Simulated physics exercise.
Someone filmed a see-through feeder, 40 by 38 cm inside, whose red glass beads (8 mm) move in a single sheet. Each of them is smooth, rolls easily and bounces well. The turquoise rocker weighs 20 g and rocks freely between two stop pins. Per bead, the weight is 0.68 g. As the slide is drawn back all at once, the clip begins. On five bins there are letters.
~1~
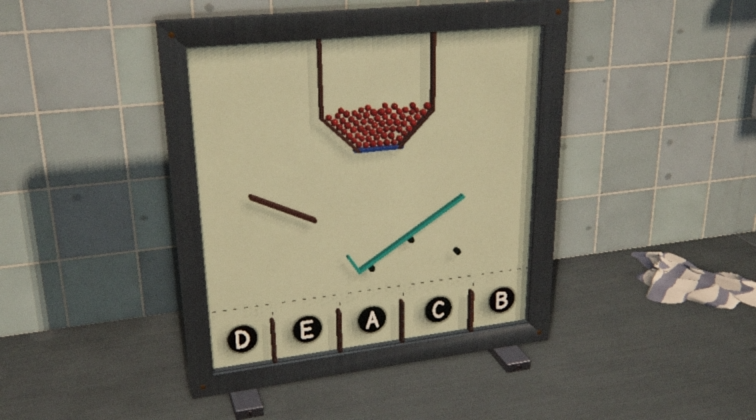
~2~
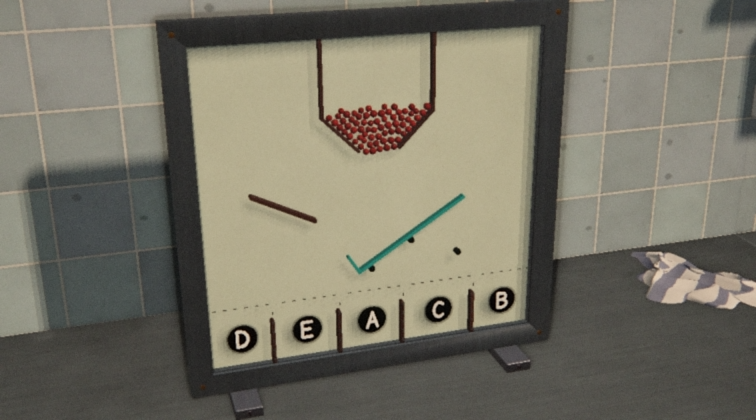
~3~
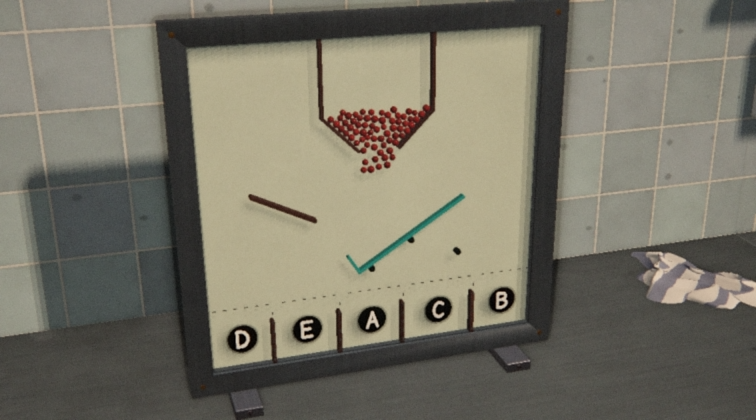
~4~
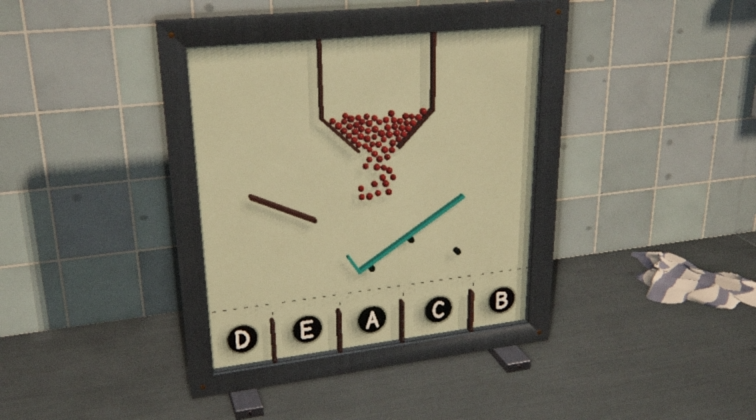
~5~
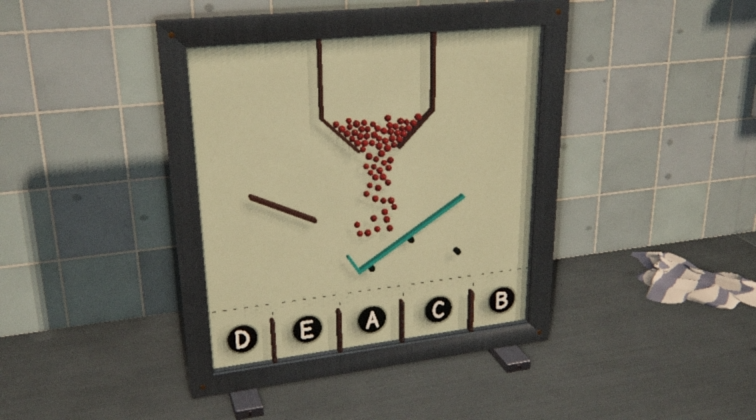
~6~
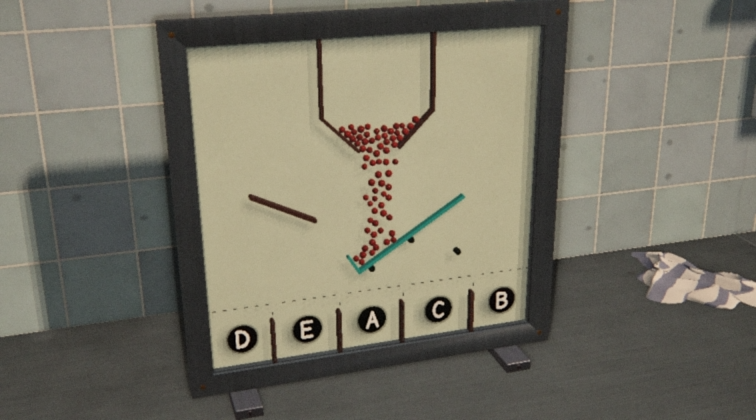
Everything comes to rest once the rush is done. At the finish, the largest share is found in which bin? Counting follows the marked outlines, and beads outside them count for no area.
It is E.
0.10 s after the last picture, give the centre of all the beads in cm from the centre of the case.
Some 1 cm left and 2 cm below.
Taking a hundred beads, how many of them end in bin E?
My estimate is some 35 in a hundred.
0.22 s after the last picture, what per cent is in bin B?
It comes to close to 0 percent.
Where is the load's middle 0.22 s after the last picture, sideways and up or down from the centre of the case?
Offset approx. 3 cm left, 7 cm below.
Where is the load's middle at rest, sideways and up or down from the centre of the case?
The middle sits around 4 cm left of it and 11 cm below it.
Then, 0.10 s later than the last picture, nothing in the marked areas; turquoise rocker left end down 32°.
Then, 0.22 s later than the last picture, D 5 %, E 5 %; turquoise rocker left end down 32°.
Then, 0.45 s later than the last picture, D 10 %, E 30 %; turquoise rocker left end down 32°.
All still 1.6 s after it, A 0 %, B 0 %, C 0 %, D 10 %, E 35 %, elsewhere 55 %; turquoise rocker left end down 32°.
